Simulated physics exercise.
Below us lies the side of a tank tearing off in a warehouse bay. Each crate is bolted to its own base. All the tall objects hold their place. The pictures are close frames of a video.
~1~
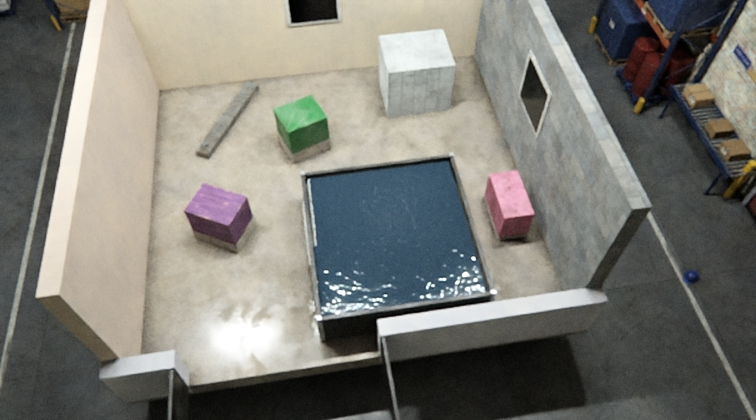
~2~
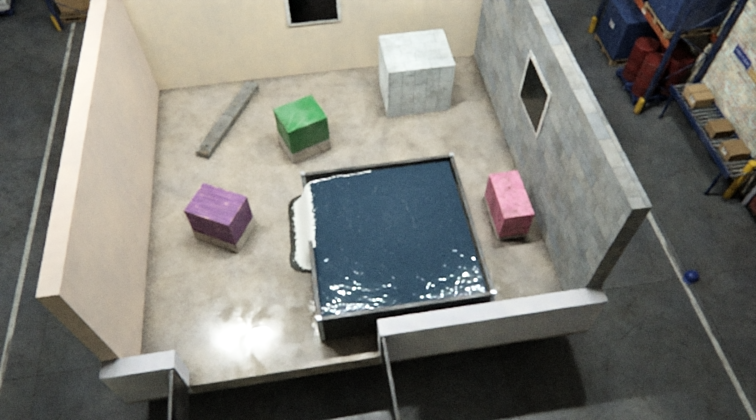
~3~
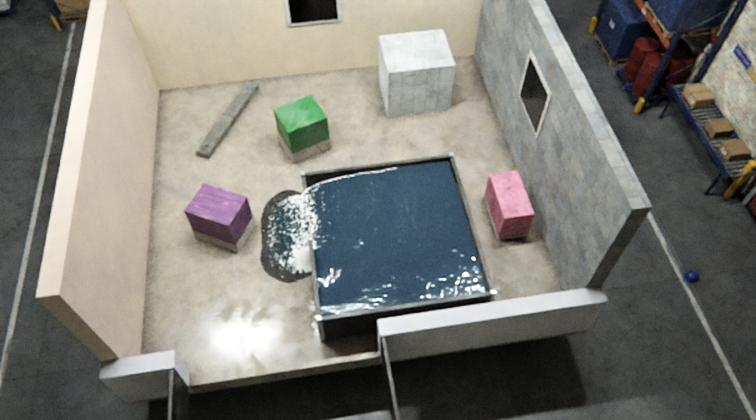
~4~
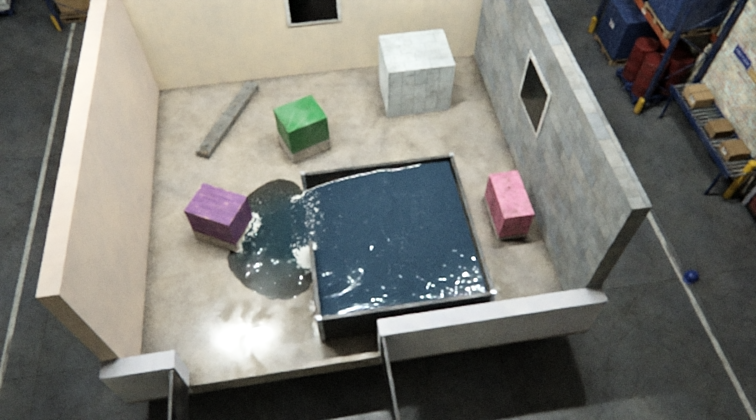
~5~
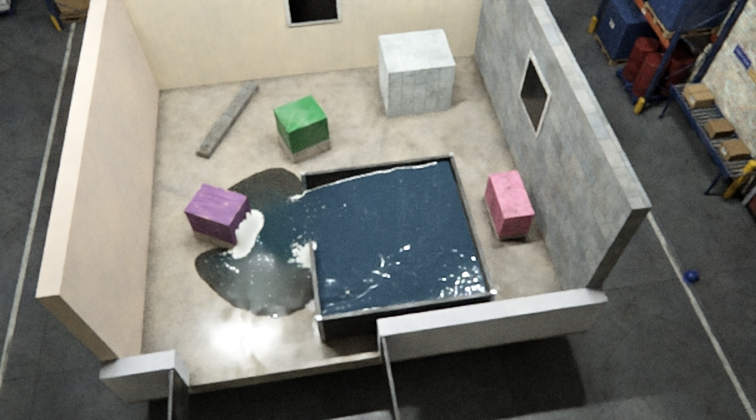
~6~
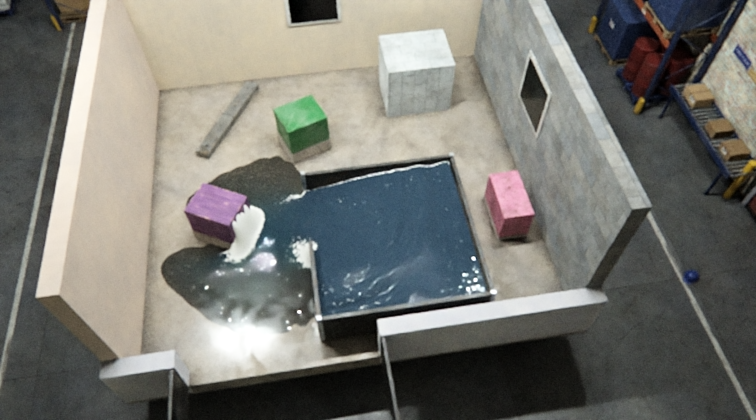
In a warehouse bay, a square tank of dark water stood among coloured blocks until its left side gave way, and water poured out across the floor, reaching and spreading around the purple block.
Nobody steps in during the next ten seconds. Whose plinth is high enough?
In the end: The green crate escapes dry; the purple crate is wetted; the pink crate is wetted.
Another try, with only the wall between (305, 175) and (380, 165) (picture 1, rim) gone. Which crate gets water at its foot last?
It is the crate marked pink.
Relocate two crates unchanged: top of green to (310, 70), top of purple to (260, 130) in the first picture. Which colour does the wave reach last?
Last comes the one in pink.
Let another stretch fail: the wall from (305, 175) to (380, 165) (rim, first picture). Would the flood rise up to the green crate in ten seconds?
Then: The green crate is soaked.
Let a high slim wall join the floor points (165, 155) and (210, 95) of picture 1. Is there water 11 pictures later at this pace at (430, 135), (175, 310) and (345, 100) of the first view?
One after the other: Clear, covered, dry.
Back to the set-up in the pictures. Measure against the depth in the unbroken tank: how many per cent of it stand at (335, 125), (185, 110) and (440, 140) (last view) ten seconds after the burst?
In that order: 6, 12 and 8 per cent.
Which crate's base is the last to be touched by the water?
I say the pink crate.
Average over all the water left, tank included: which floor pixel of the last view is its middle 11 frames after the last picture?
I would point to (321, 241).
A moment on, water covers 25 % of the floor; the green crate water round its plinth, the purple crate water round its plinth, the pink crate not reached.
Next, water covers 45 % of the floor; the green crate water round its plinth, the purple crate water round its plinth, the pink crate not reached.
Then, water covers 55 % of the floor; the green crate water round its plinth, the purple crate water round its plinth, the pink crate not reached.
Later, water covers 75 % of the floor; the green crate water round its plinth, the purple crate water round its plinth, the pink crate not reached.
In the end, water covers 95 % of the floor; the green crate stayed above the water, the purple crate was topped, the pink crate was topped.
